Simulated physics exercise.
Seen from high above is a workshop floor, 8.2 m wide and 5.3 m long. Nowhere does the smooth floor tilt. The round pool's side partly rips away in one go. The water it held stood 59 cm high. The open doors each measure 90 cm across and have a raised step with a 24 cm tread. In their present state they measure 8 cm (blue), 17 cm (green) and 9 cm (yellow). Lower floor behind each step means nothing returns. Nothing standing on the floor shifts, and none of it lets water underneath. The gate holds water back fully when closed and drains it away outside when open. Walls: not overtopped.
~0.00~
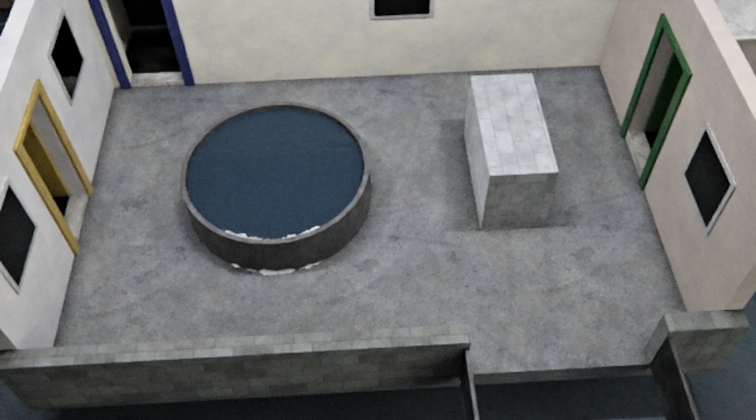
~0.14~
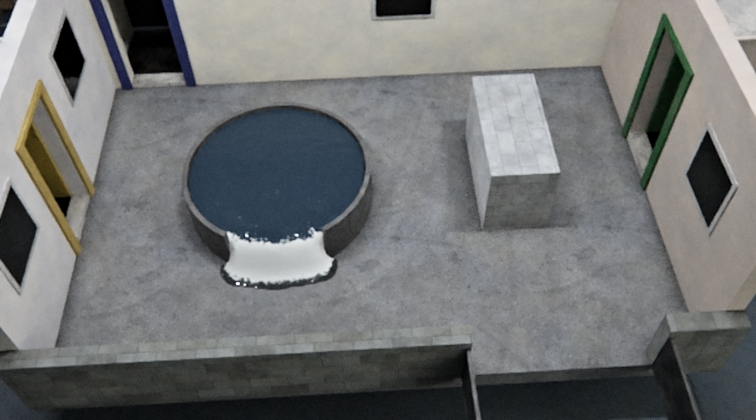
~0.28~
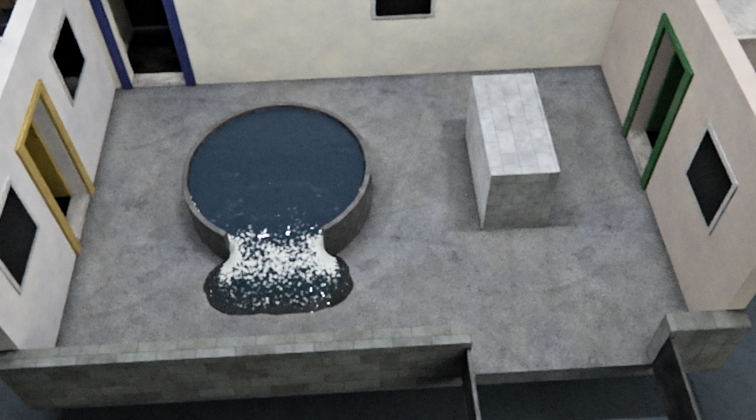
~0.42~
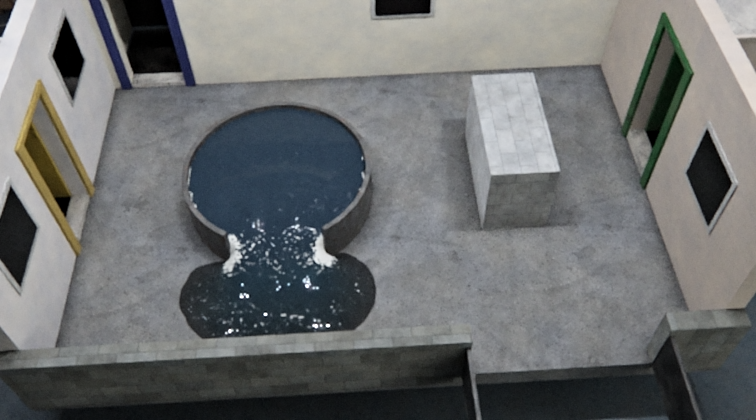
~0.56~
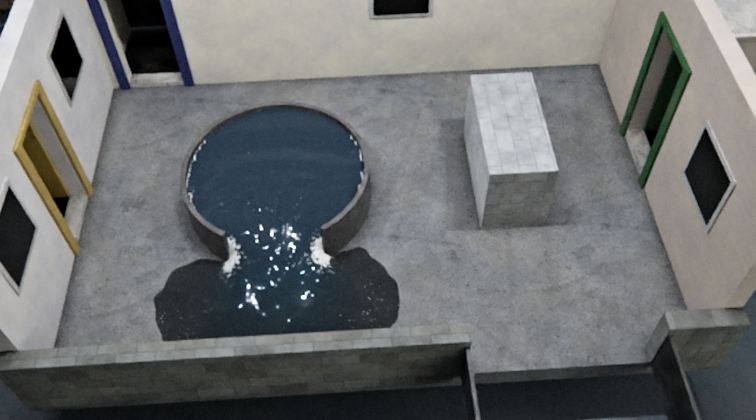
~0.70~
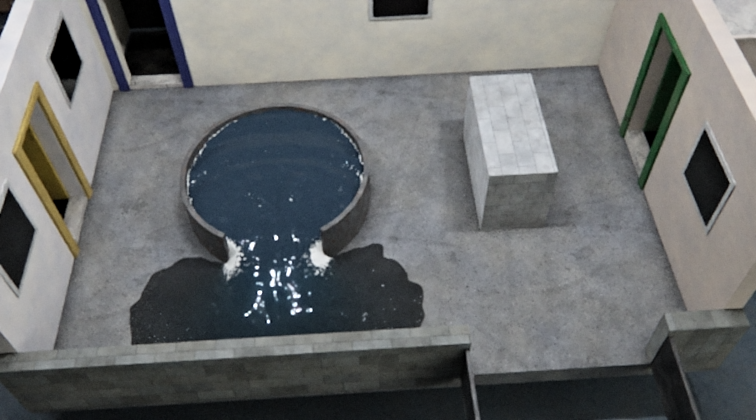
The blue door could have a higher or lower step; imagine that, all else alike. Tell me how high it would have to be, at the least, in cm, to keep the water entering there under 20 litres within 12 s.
It would have to be about 12.5 cm.
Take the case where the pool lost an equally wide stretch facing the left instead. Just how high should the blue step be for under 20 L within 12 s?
Estimate: Near 22 cm.
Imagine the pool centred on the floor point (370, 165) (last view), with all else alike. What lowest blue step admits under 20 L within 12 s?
That setup calls for roughly 10.0 cm.
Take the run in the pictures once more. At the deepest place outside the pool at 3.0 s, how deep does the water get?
I'd estimate roughly 33 cm.
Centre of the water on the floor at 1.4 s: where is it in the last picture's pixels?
Centre estimate: (278, 235) px, approximately.
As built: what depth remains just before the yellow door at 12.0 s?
4.0 cm.
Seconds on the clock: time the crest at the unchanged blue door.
Peak: Close to 6.0 s.
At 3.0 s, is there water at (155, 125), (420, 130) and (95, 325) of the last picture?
Point 1: Bone dry; point 2: Bone dry; point 3: Awash.
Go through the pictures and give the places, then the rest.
In the first frame, still water, 59 cm deep, in the round pool at (276, 171); the blue door at (143, 38) is dry.
In the second frame, the front is at (234, 281), 0.3 m from the gap at (278, 259); 0.3 m2 of floor is wet, 59 cm left at the back.
In the third frame, the gap is at (278, 261), the front 0.7 m out at (228, 308); the back of the round pool holds 59 cm.
In the fourth frame, water pours out at (279, 262) and has run 1.2 m, to a hidden place; about 7 cm deep outside, 59 cm at the back.
In the fifth frame, the gap is at (278, 262), the front 1.7 m out at a hidden place; the back of the round pool holds 59 cm.
In the sixth frame, the front is at a hidden place, 1.9 m from the gap at (277, 263); 4.6 m2 of floor is wet, 58 cm left at the back; the blue door at (142, 40), 4.3 m from the gap, is still 3.9 m from the nearest water.
After 1.4 s water covers 15 % of the floor, deepest (42 cm) near (266, 356); it has not reached the blue door.
After 3.0 s water covers 45 % of the floor, deepest (33 cm) near (47, 383); it has not reached the blue door.
After 12.0 s water covers 100 % of the floor, deepest (10 cm) near (362, 95); 8 cm at the blue door, 111 litres in over its 8 cm step.
At the blue door as built, the water arrived by 3.8 s and peaked near 15 cm at 5.8 s.
Run again over the same 12 s with other heights there, 41 litres in over 11 cm, 5 litres over 14.5 cm. The limit of 20 litres is kept from about 12.5 cm up.
